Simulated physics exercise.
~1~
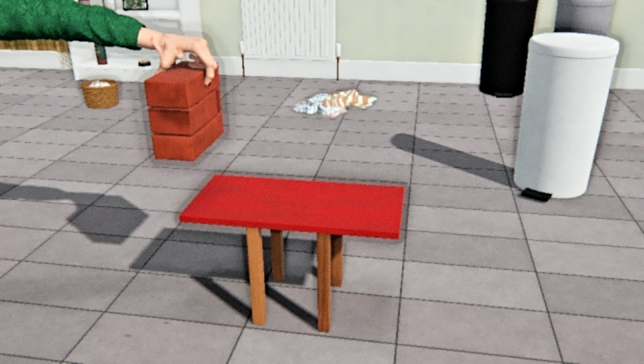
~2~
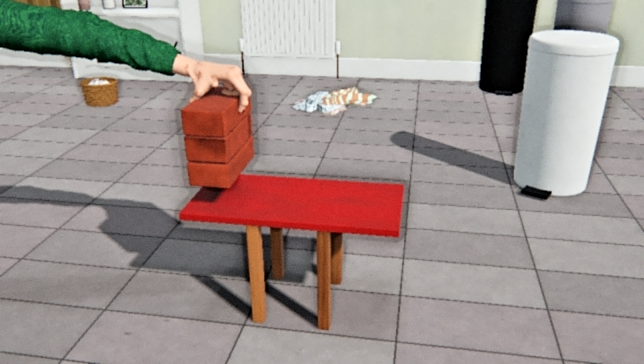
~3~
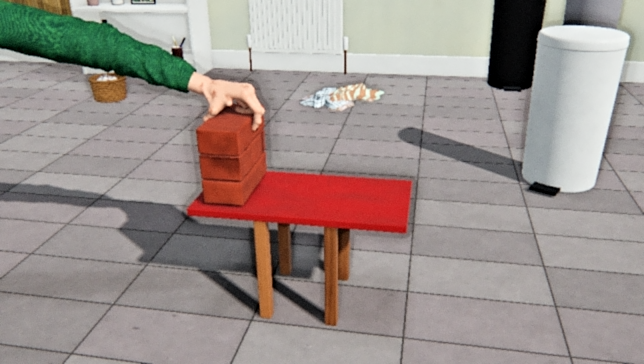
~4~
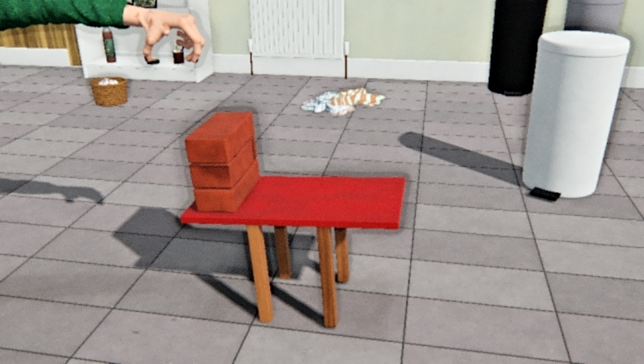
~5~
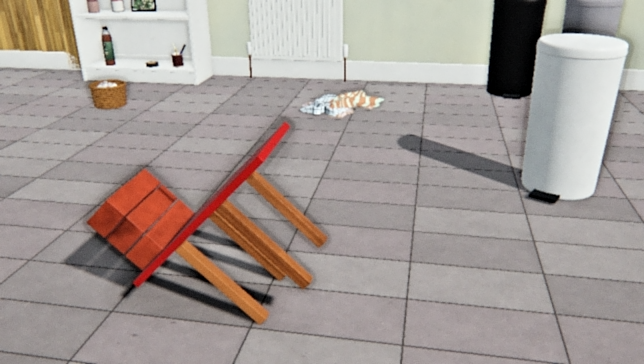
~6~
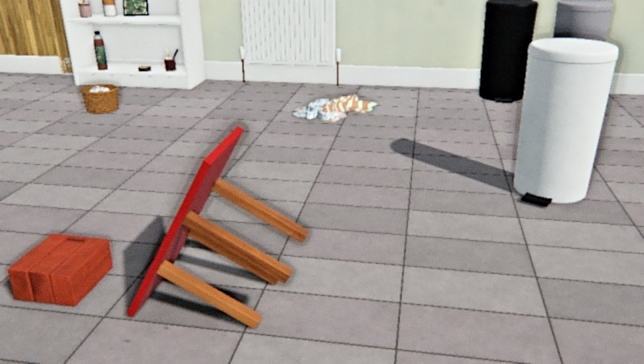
At the start, a hand in a green sleeve holds a stack of red bricks above a tiled floor, behind and to the left of a small red table with wooden legs. The hand carries the bricks right and lowers them onto the table's left end. It then lets go and draws back toward the upper left. The table tips over to the left, its legs swinging up off the floor to the right as the bricks go down with it. Finally, the bricks lie on the floor at the left, apart from the steeply tilted, overturned table.
